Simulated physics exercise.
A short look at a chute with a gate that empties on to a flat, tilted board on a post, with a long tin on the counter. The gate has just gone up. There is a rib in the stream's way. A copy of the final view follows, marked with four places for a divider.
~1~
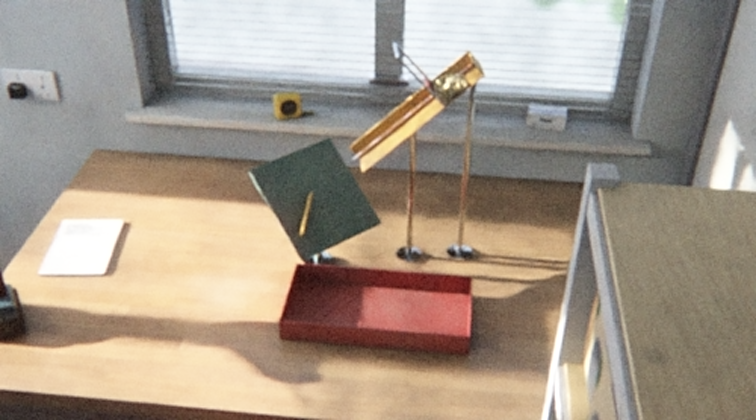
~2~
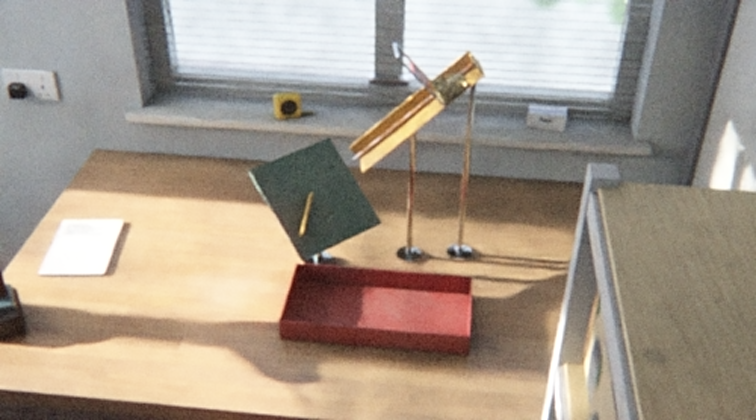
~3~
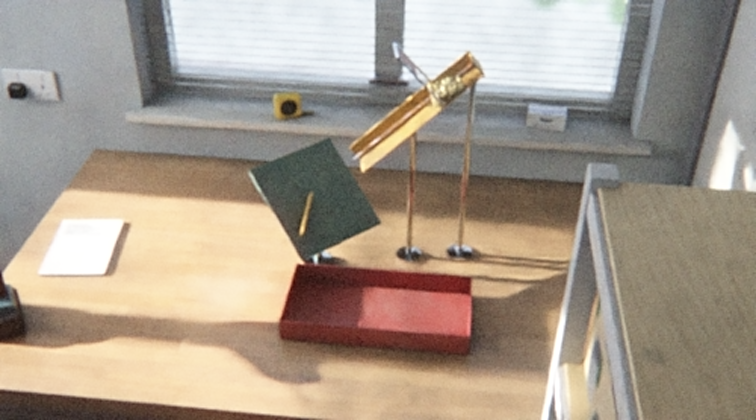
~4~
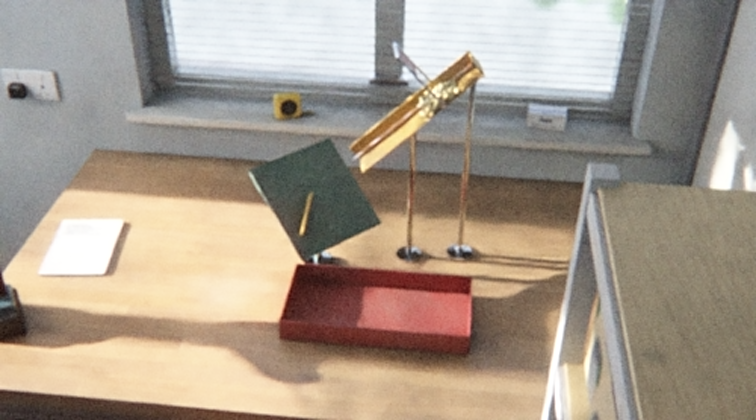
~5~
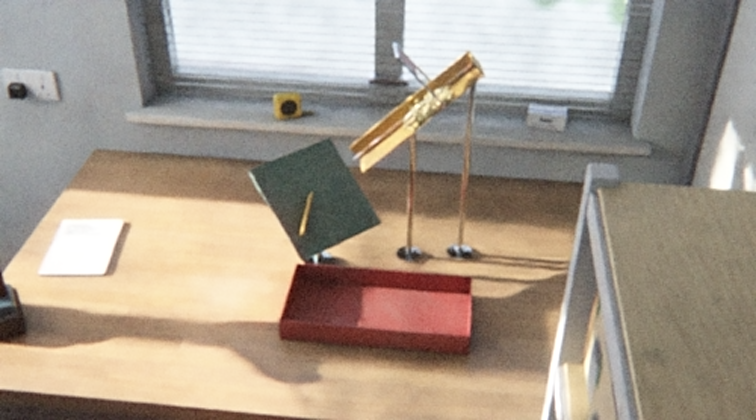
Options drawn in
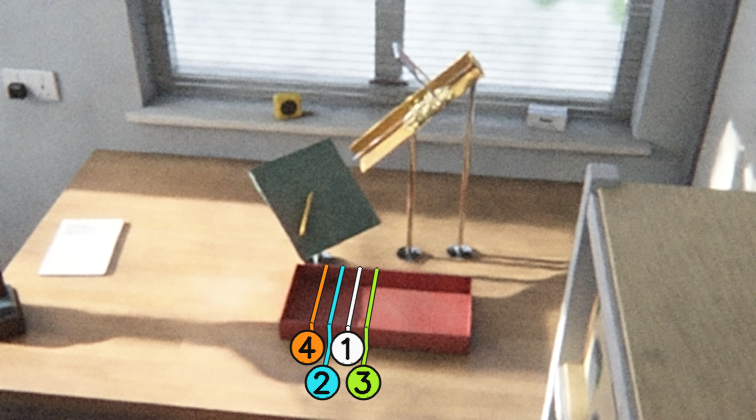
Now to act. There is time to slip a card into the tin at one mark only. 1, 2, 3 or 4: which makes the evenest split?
Use line 2.
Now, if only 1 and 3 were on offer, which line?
1 it is.
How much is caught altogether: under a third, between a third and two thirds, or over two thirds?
About that: Over two thirds.
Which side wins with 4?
Right.
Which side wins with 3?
More lands on the left.
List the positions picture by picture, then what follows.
Load behind the gate (449, 86), soya beans; lip of the chute (362, 166), sloping fairly steeply, in the first picture.
Middle of the board (317, 197), tilted fairly steeply; middle of its low edge (344, 242); of its high edge (290, 153), in the second picture.
Front corners of the tin (279, 321) and (470, 337), empty; front of the load (435, 102), in the third picture.
Middle of the load (435, 98); its front (422, 114), roughly a quarter of the way to the lip; rib from (312, 192) to (303, 233), in the fourth picture.
Middle of the load (427, 106); its front (406, 127), roughly half of the way to the lip, in the fifth picture.
On the marked copy, line 1 crosses the front rim at (348, 326); line 2 crosses the front rim at (329, 325); line 3 crosses the front rim at (366, 328); line 4 crosses the front rim at (311, 323).
If 1 is chosen, of what is caught, the larger part on the left of the divider, roughly a quarter on the right.
If 2 is chosen, of what is caught, roughly half on the left of the divider, roughly half on the right.
If 3 is chosen, of what is caught, almost all on the left of the divider, just a few on the right.
If 4 is chosen, of what is caught, about a tenth on the left of the divider, the larger part on the right.
